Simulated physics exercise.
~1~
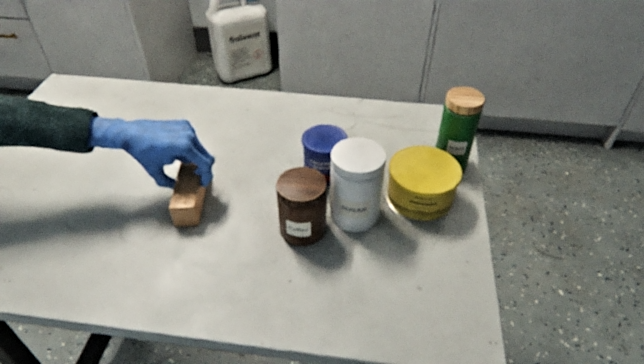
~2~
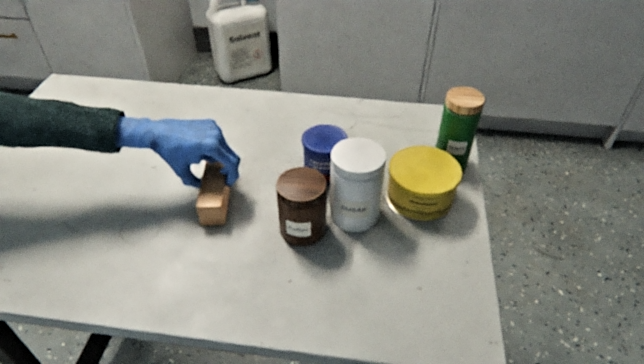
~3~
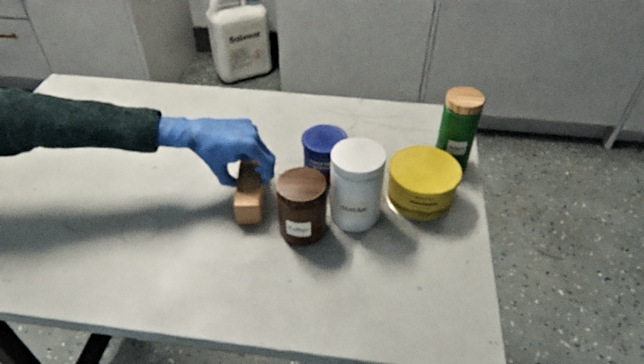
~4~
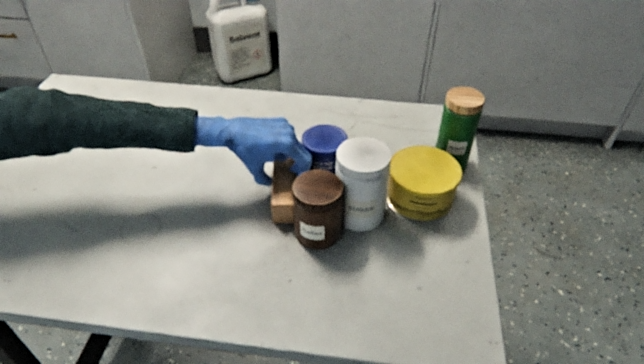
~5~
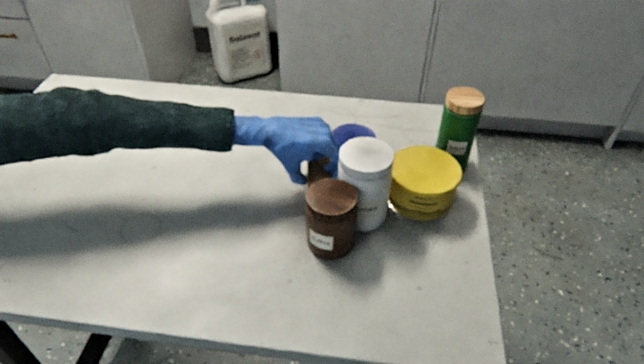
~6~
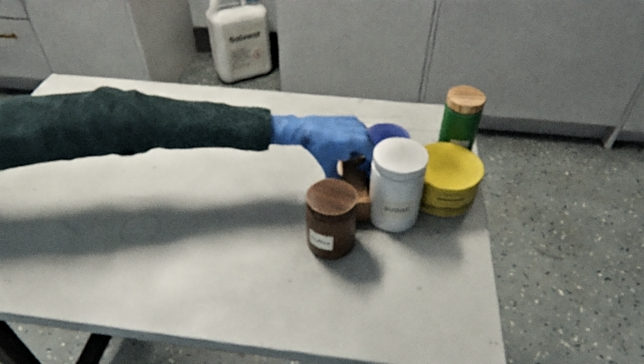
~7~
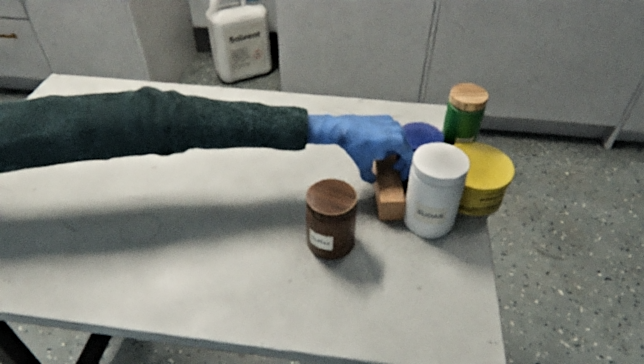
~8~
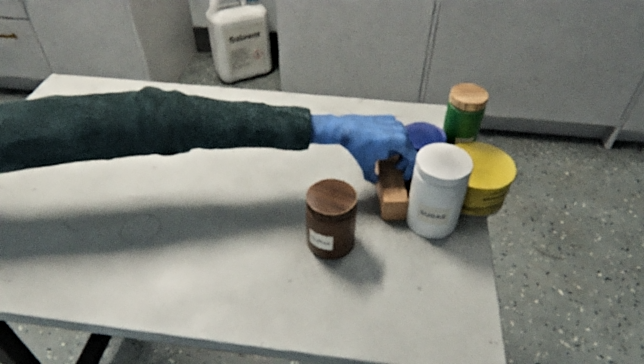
In a room with grey cabinets and a speckled floor, a fixed, raised view looks down on a pale table. Near its right end stand a brown jar, a white jar, a blue tin, a yellow tub and a green jar with a wooden-looking lid. A blue-gloved hand in a dark green sleeve slides a small wooden block rightward into the group. The brown jar shifts right and slightly nearer, then is left behind as the block pushes the blue tin, white jar and yellow tub toward the right edge. The hand stops there, still on the block, with everything upright.
